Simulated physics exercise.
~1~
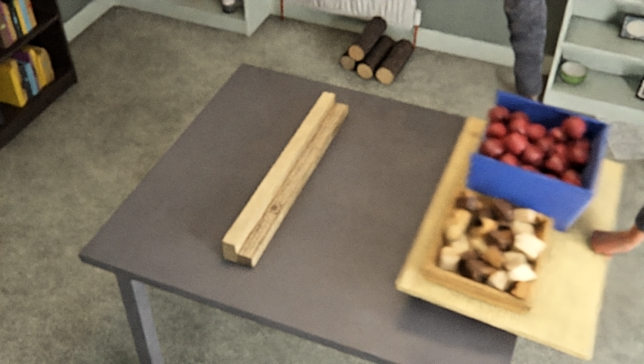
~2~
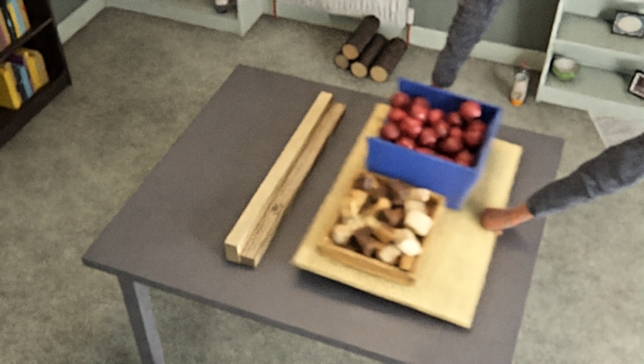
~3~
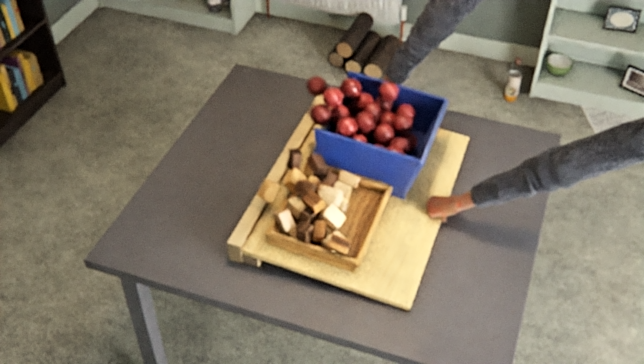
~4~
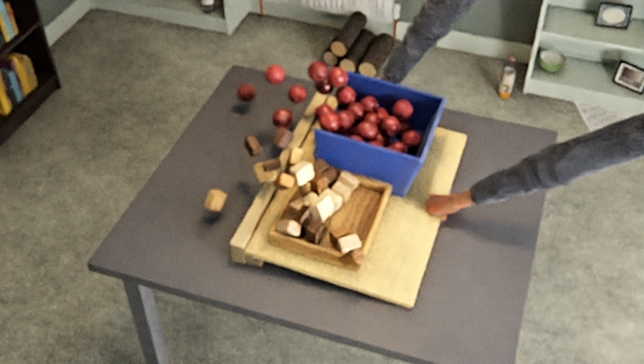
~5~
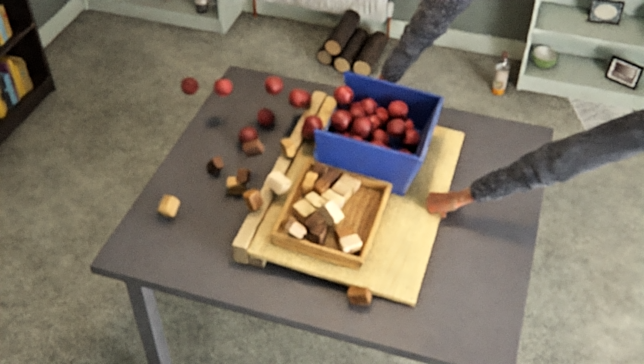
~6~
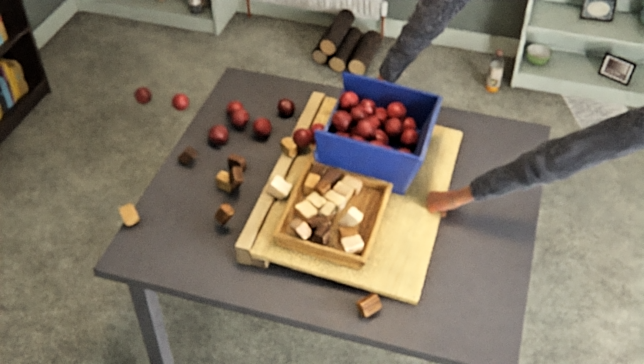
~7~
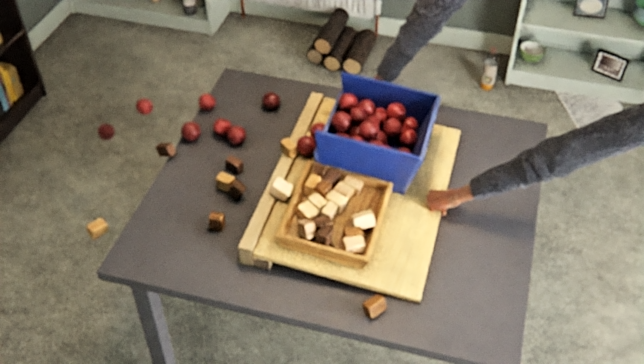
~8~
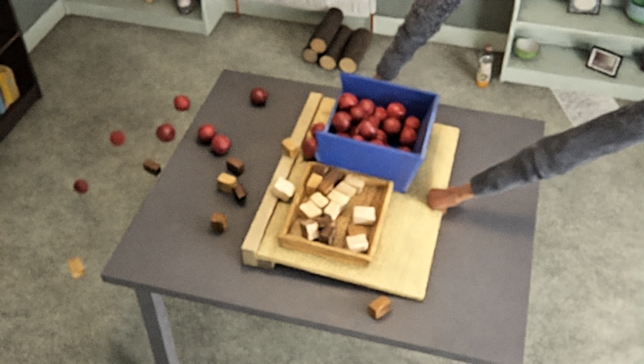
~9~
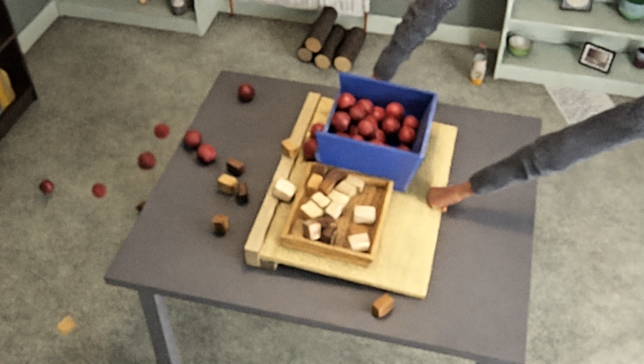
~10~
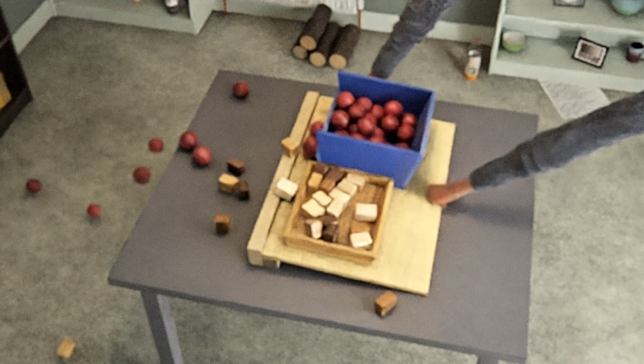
Red apples and wooden blocks spilling leftward across a table and onto the floor as hands slide a loaded board against a wooden batten.
